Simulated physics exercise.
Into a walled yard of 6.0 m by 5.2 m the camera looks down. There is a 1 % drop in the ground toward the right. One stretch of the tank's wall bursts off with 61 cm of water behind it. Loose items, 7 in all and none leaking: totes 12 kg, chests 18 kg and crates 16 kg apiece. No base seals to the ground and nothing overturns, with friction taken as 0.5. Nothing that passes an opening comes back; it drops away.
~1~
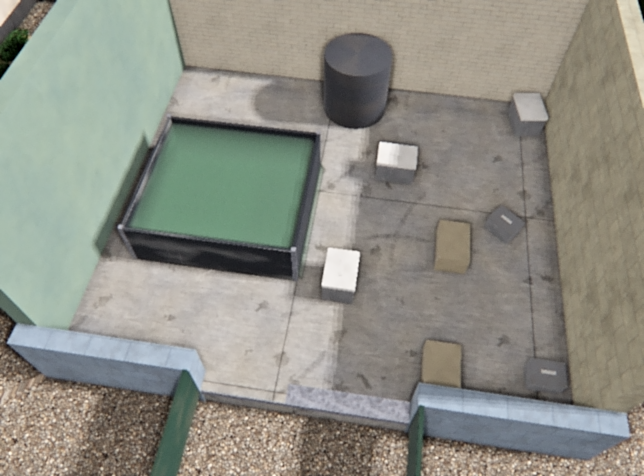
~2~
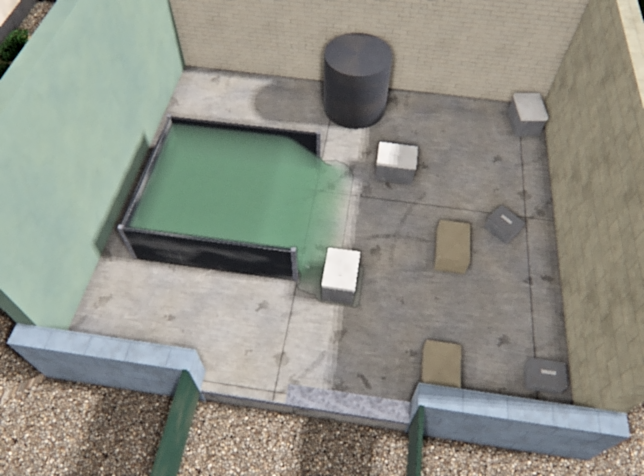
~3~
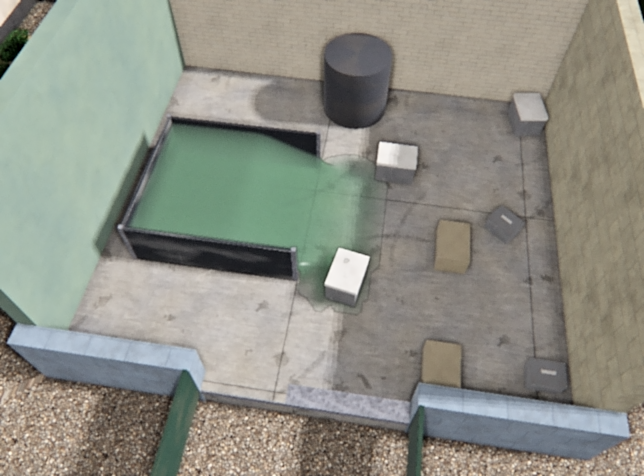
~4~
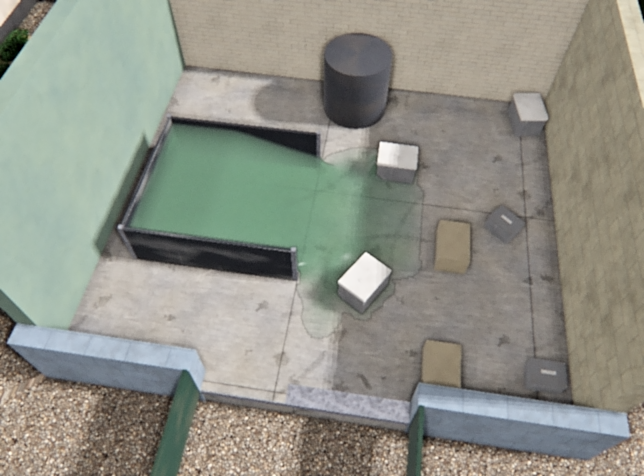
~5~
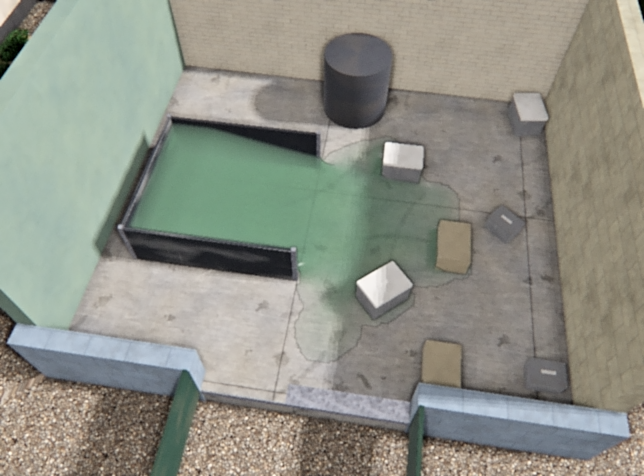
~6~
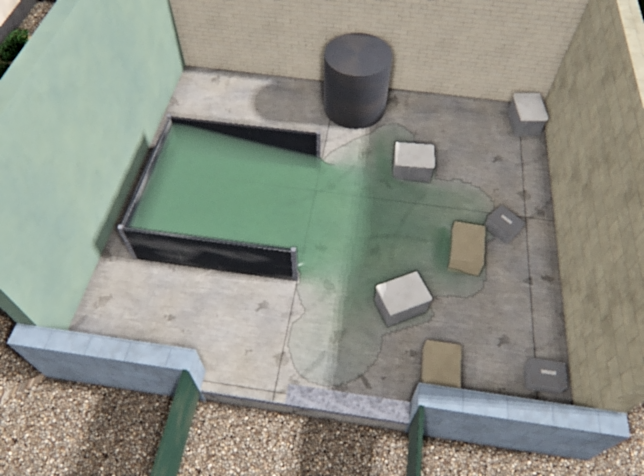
To begin with, a black-walled tank brimming with green water stands in a walled yard, with scattered boxes to its right. The tank's right side gives way and water spreads across the ground, first pushing the nearer white-topped box rightward, then shifting the farther one and a tan box slightly.
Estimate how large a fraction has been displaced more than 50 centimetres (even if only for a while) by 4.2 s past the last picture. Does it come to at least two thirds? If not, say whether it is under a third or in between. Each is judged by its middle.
A large share, two thirds or beyond.
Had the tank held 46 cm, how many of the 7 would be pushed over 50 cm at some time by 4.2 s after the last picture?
Then the count would be 7.
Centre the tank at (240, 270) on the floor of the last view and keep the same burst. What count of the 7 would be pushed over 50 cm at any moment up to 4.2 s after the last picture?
Then 6 of them would.
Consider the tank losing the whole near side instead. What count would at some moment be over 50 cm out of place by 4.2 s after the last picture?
Then it comes to 1 of them.
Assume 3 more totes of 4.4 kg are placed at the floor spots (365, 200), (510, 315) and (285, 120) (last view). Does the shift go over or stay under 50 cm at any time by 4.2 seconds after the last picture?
Respectively: Tops it; tops it; doesn't reach it.
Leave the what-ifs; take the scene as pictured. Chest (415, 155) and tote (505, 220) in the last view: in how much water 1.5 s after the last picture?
15 and 31 cm.
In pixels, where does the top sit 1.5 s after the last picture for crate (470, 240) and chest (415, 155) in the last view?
Roughly (562, 264), then roughly (534, 124).
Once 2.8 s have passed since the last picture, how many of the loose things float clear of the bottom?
Tally: 7 of them.
Then, 0.4 s after the last picture 3 of 7 are over 50 cm from their spots; 0 afloat.
Then, 1.5 s after the last picture 5 of 7 are over 50 cm from their spots; 7 afloat.
Then, 2.8 s after the last picture 5 of 7 are over 50 cm from their spots; 7 afloat.
Then, 4.2 s after the last picture 7 of 7 are over 50 cm from their spots, and 7 have been at some point; 5 afloat.
